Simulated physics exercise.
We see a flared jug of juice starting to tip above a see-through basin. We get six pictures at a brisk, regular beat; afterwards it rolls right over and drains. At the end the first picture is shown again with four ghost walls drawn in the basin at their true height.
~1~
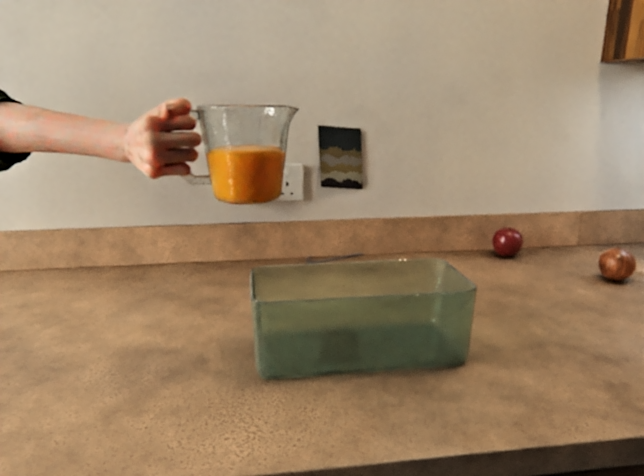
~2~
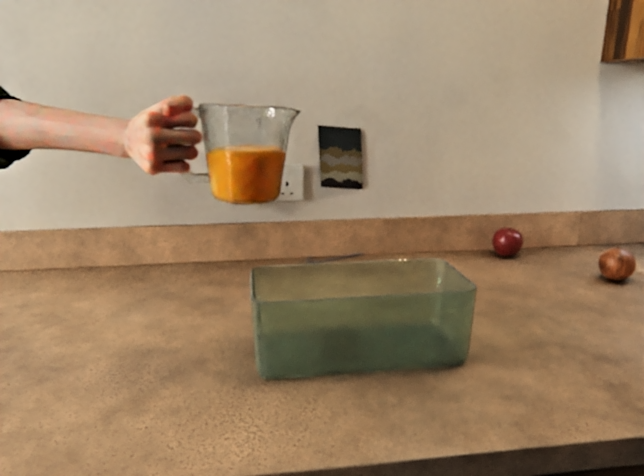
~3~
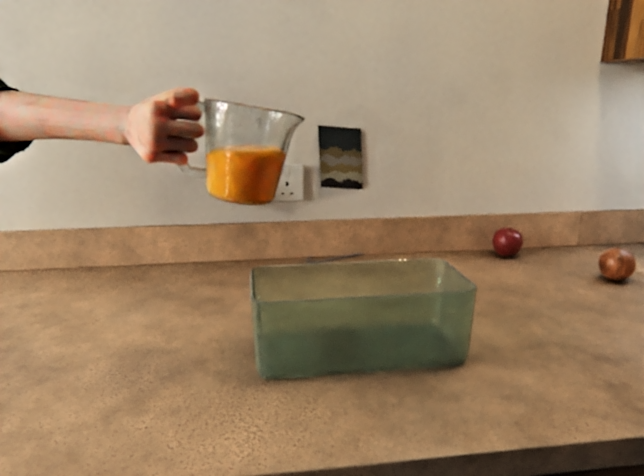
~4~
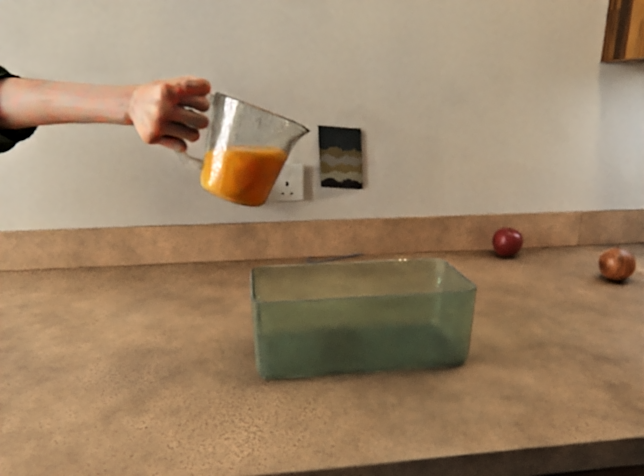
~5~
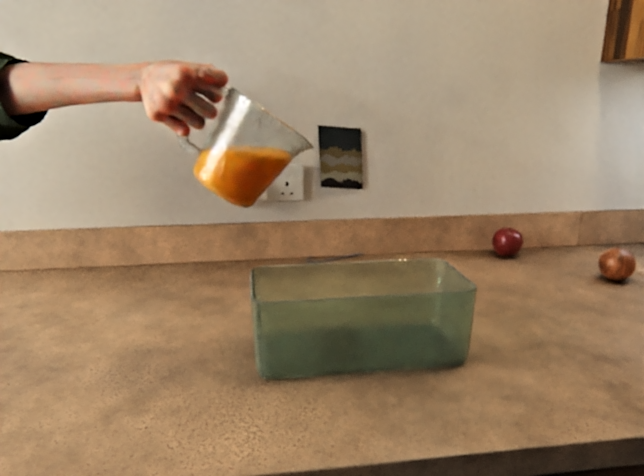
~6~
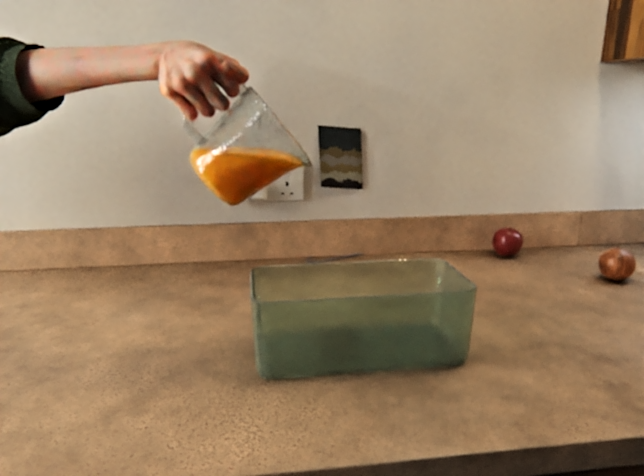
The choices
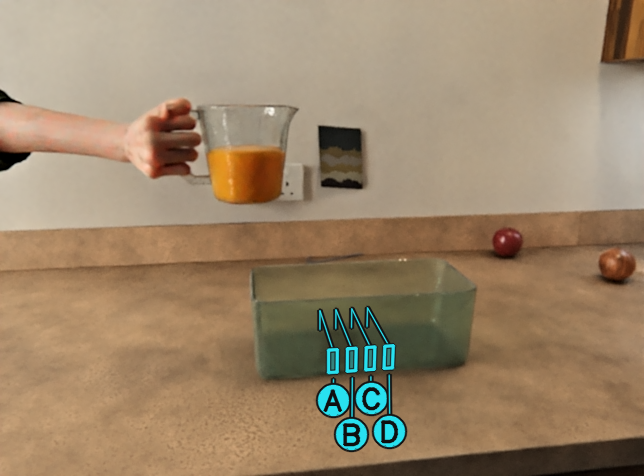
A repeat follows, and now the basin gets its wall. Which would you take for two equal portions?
B.
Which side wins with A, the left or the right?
More ends on the right.
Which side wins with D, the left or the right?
The left side.
On the marked copy, A at (333, 379); B at (352, 377); C at (370, 376); D at (389, 374).
With A, about 7 % ends left of the wall and 90 % right of it; 3 % is lost outside.
With B, about 45 % ends left of the wall and 54 % right of it.
With C, about 88 % ends left of the wall and 7 % right of it; 6 % is lost outside.
With D, about 84 % ends left of the wall and 9 % right of it; 7 % is lost outside.
